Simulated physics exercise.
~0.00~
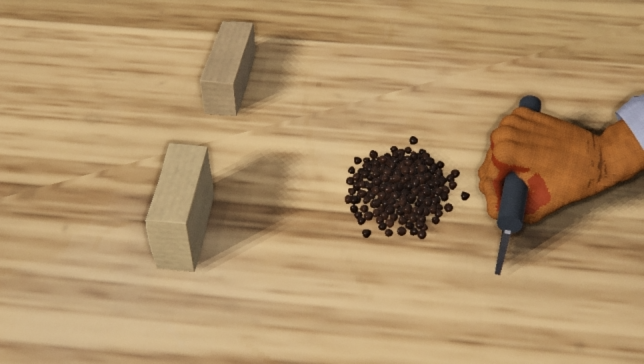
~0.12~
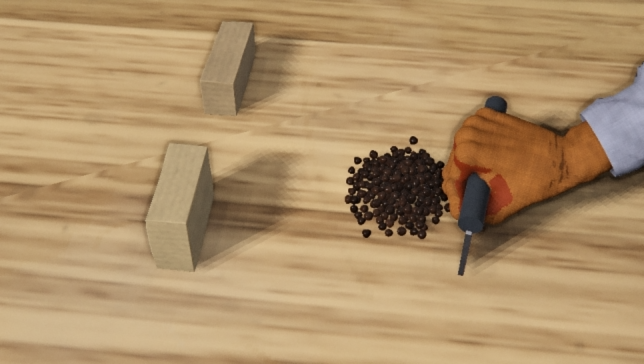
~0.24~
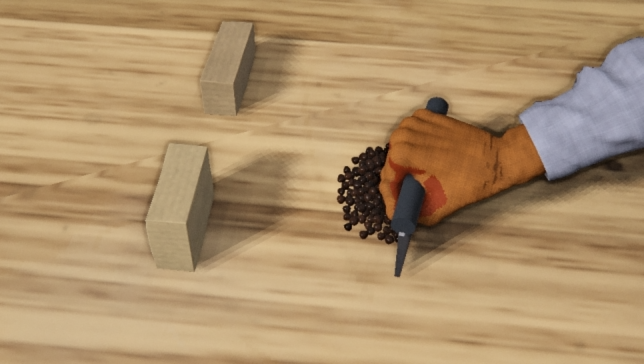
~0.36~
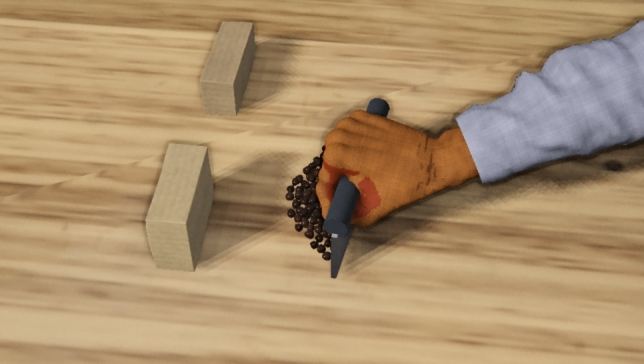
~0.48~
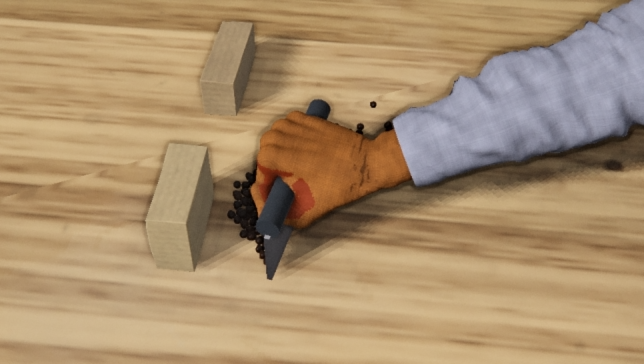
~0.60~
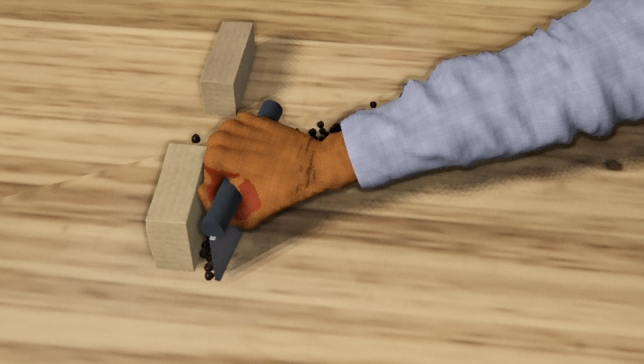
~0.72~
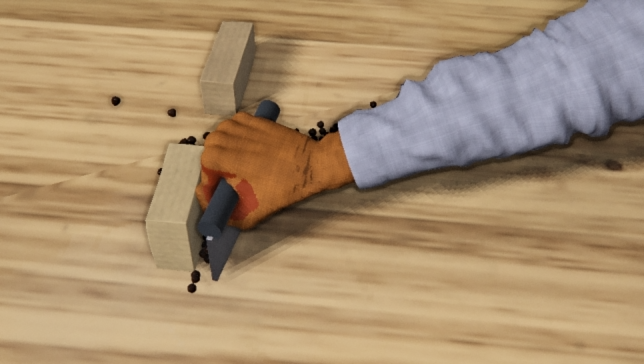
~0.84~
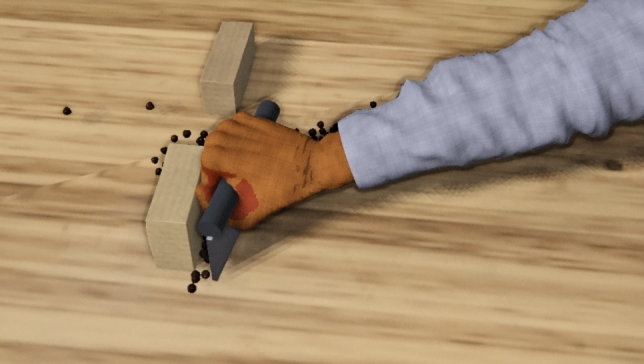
A gloved hand scrapes dark beans left against a wooden block, and some scatter around it.
